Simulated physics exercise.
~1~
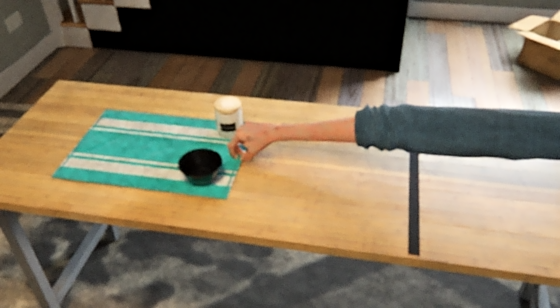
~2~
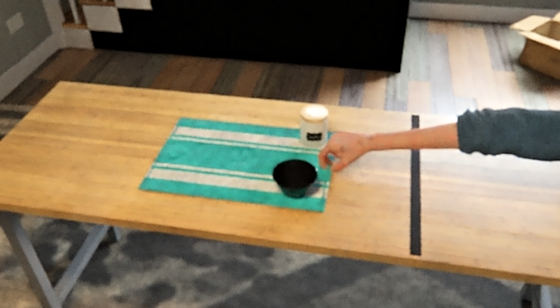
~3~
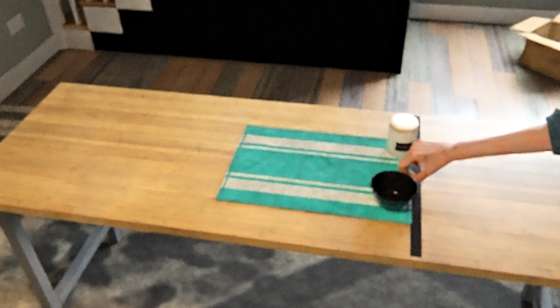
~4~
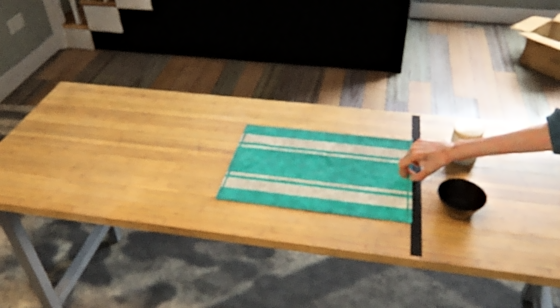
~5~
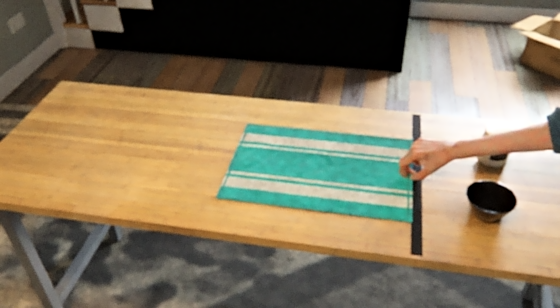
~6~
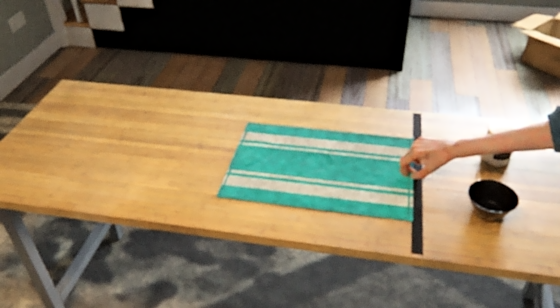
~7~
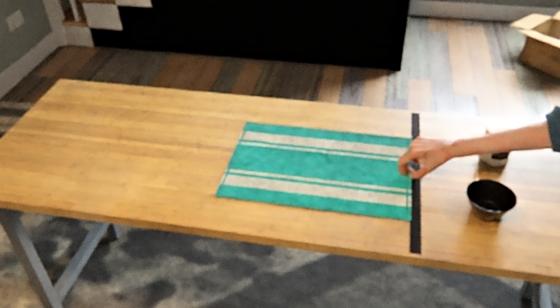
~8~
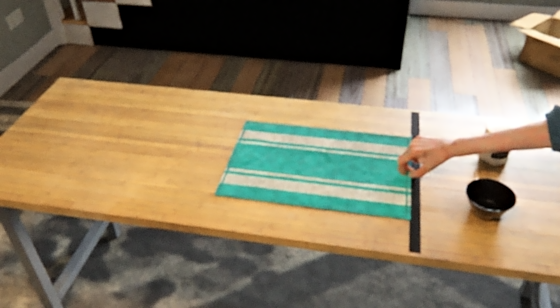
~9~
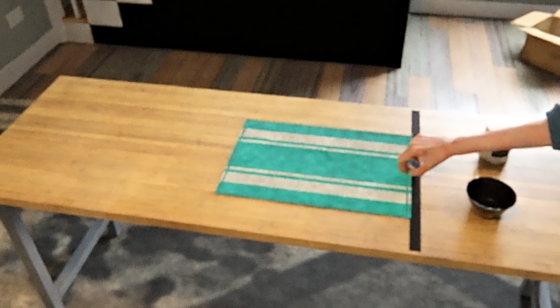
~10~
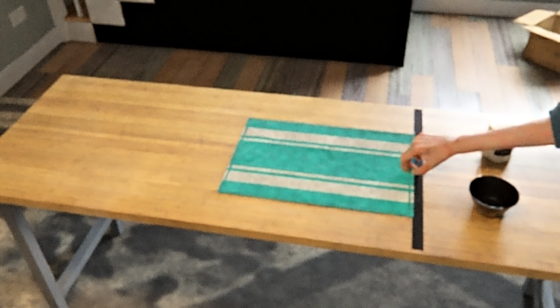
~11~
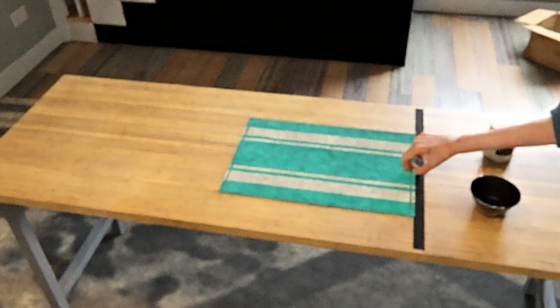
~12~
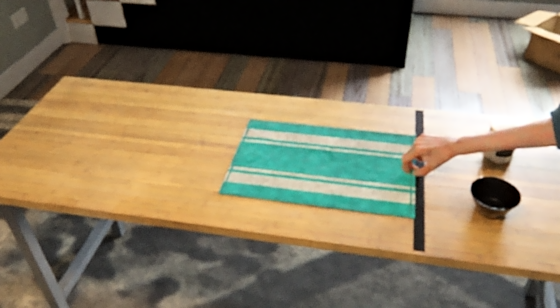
A hand pulled a turquoise striped runner to the right across a wooden table, carrying a white jar and a black bowl, then stopped at a dark strip of tape, and both slid off the cloth and came to rest upright beyond it.
